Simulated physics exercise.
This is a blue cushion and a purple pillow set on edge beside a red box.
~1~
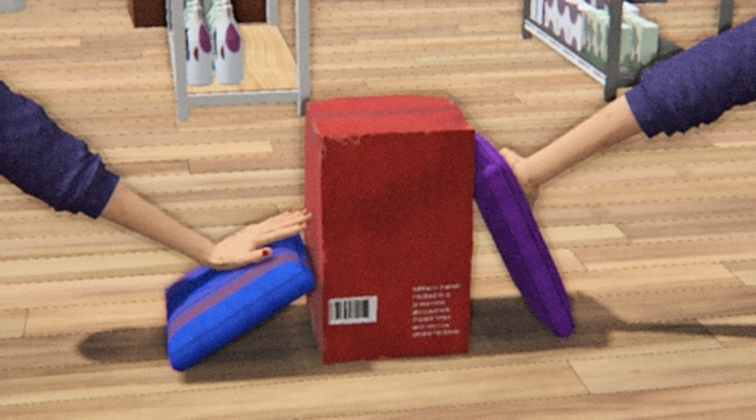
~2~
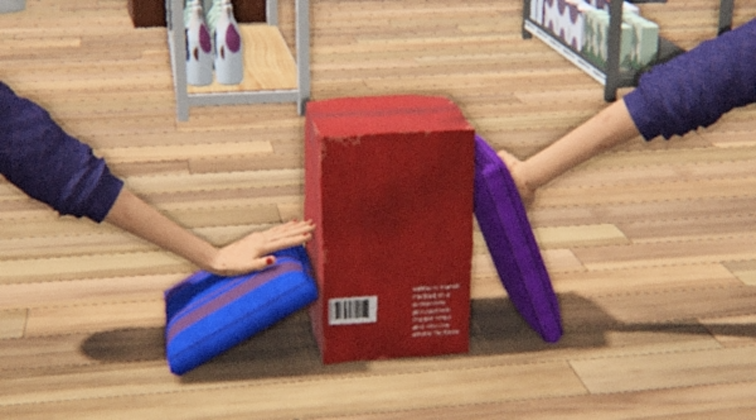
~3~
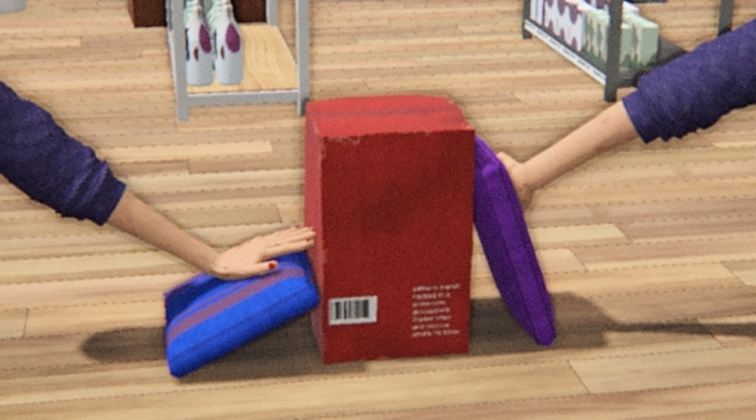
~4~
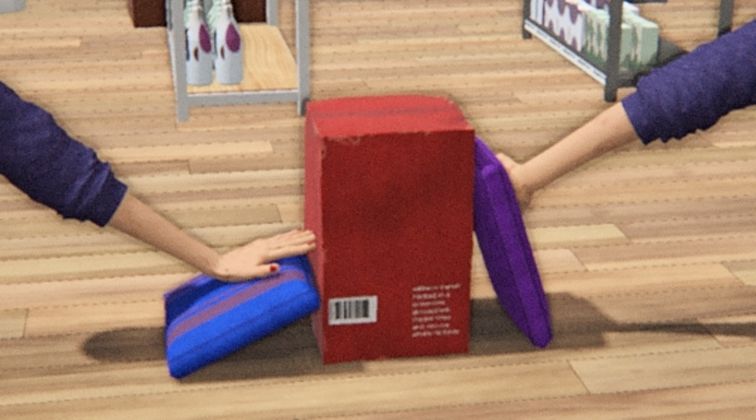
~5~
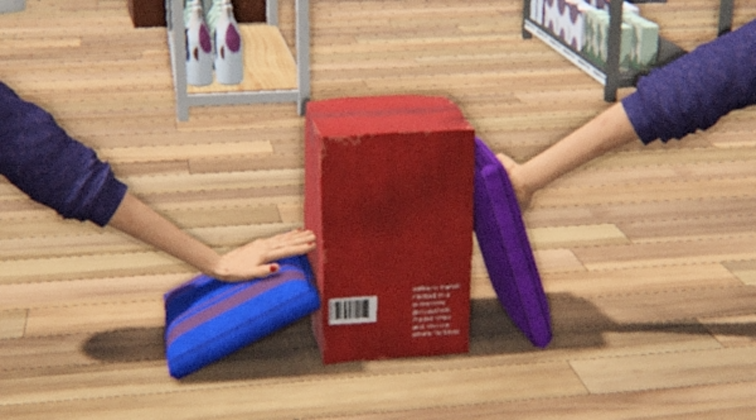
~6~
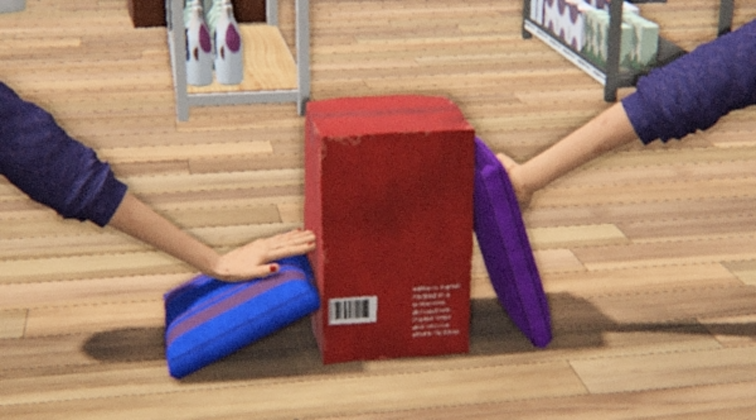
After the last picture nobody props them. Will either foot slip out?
In the end the blue cushion slides down flat. The purple pillow keeps leaning.
Then, 0.20 s later than the last view, cushion flat on the floor near (233, 318); pillow against the side near (499, 235).
Then, 0.42 s later than the last view, cushion flat on the floor near (234, 323); pillow against the side near (499, 235).
Finally, cushion flat on the floor near (234, 324); pillow against the side near (499, 235). The blue cushion slips and lies down and the purple pillow holds its lean.
